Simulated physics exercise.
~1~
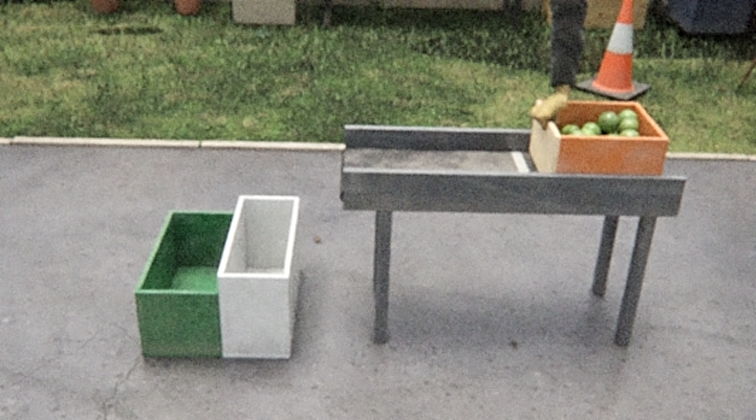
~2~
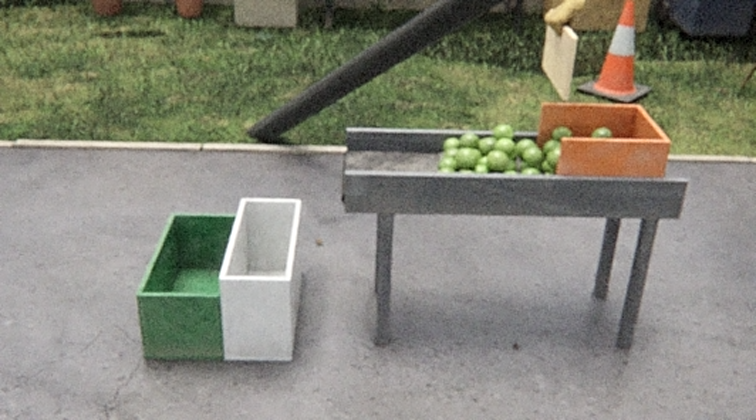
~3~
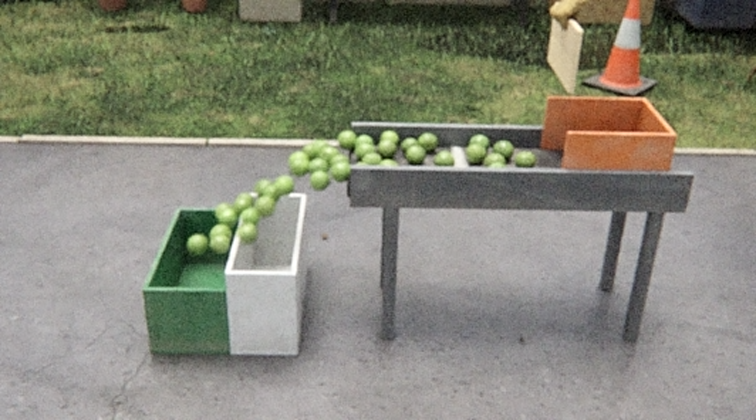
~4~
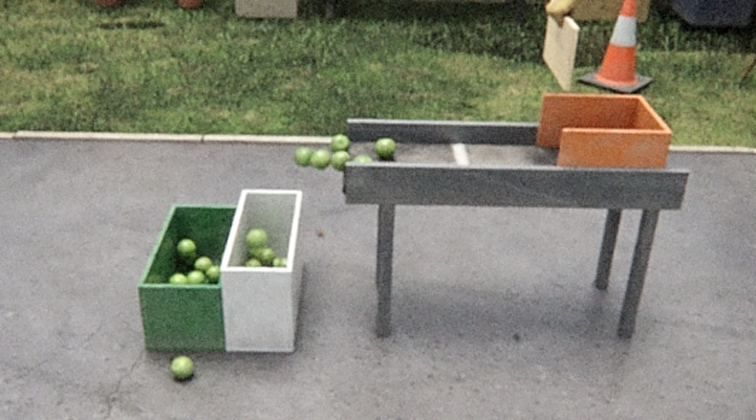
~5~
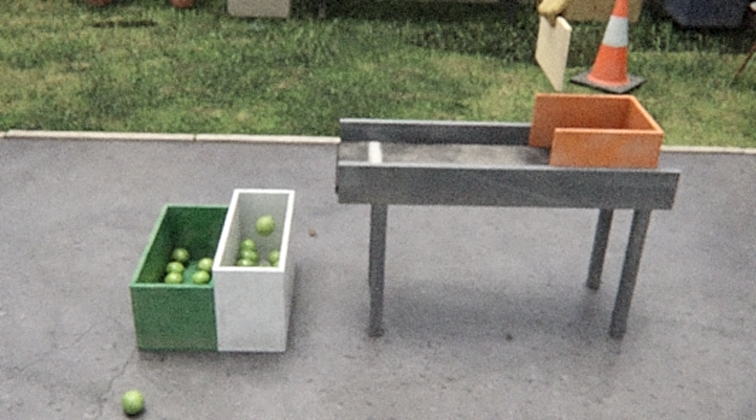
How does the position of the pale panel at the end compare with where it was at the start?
At the start it stood upright across the left end of the orange box, closing it off. By the end it was held higher up, clear of the box, leaving that end open.
A gloved hand lifted a pale panel away from an orange box, and a crowd of green apples rode the belt left, spilled off its end and fell into the white and green tubs, with one ending up on the ground.
